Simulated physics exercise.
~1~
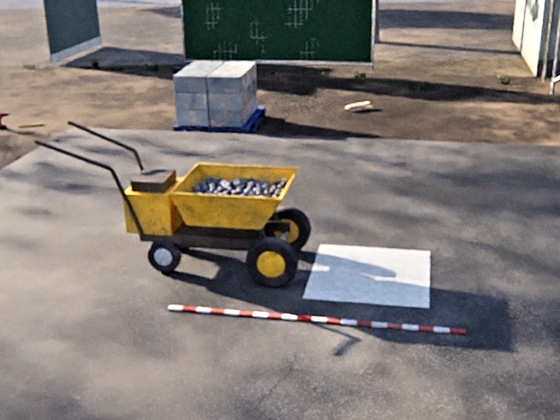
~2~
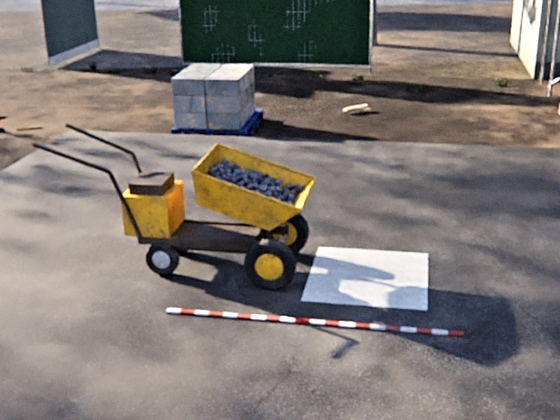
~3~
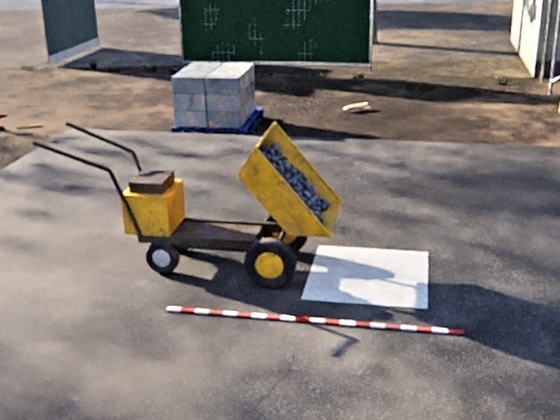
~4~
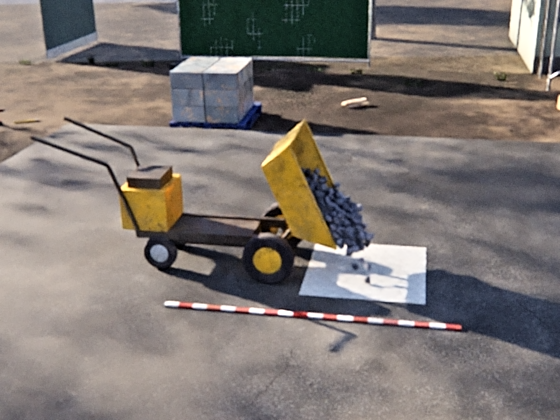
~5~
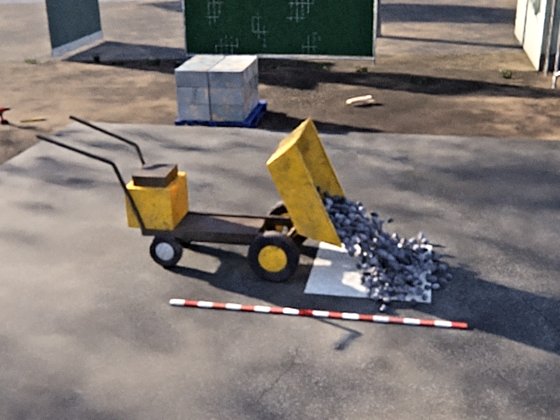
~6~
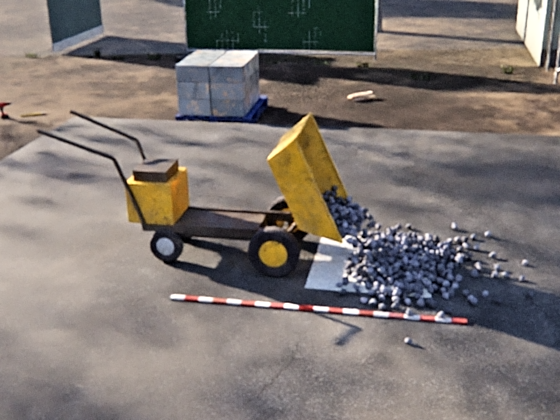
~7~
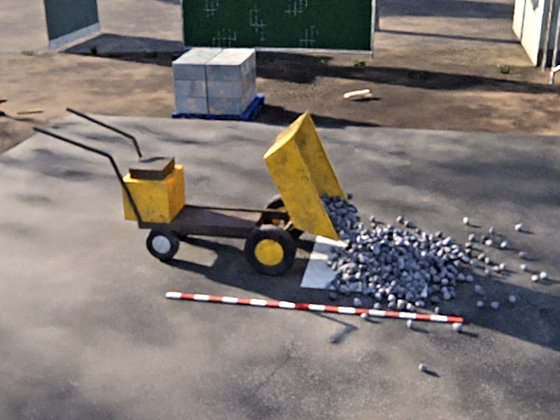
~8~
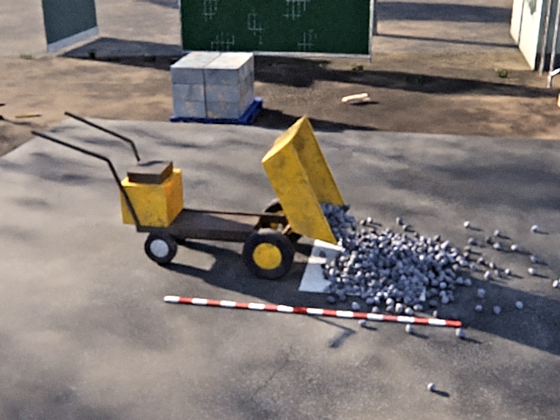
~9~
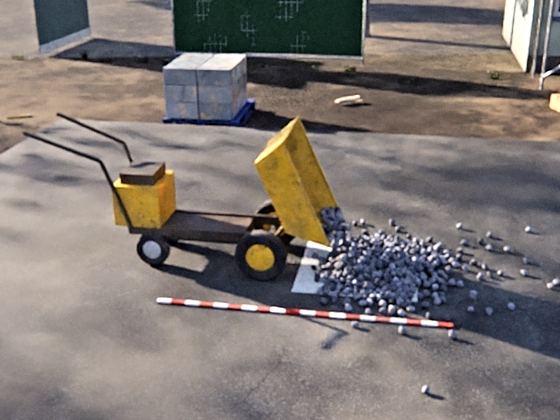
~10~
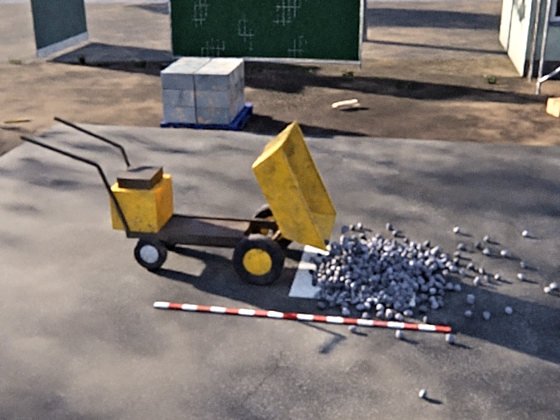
In this clip, a yellow motor barrow's skip tips forward to the right and stays raised as its grey stones slide out over a white sheet and the surrounding pavement, ending in a spread heap with stray stones scattered beyond a red-and-white staff and farther right.
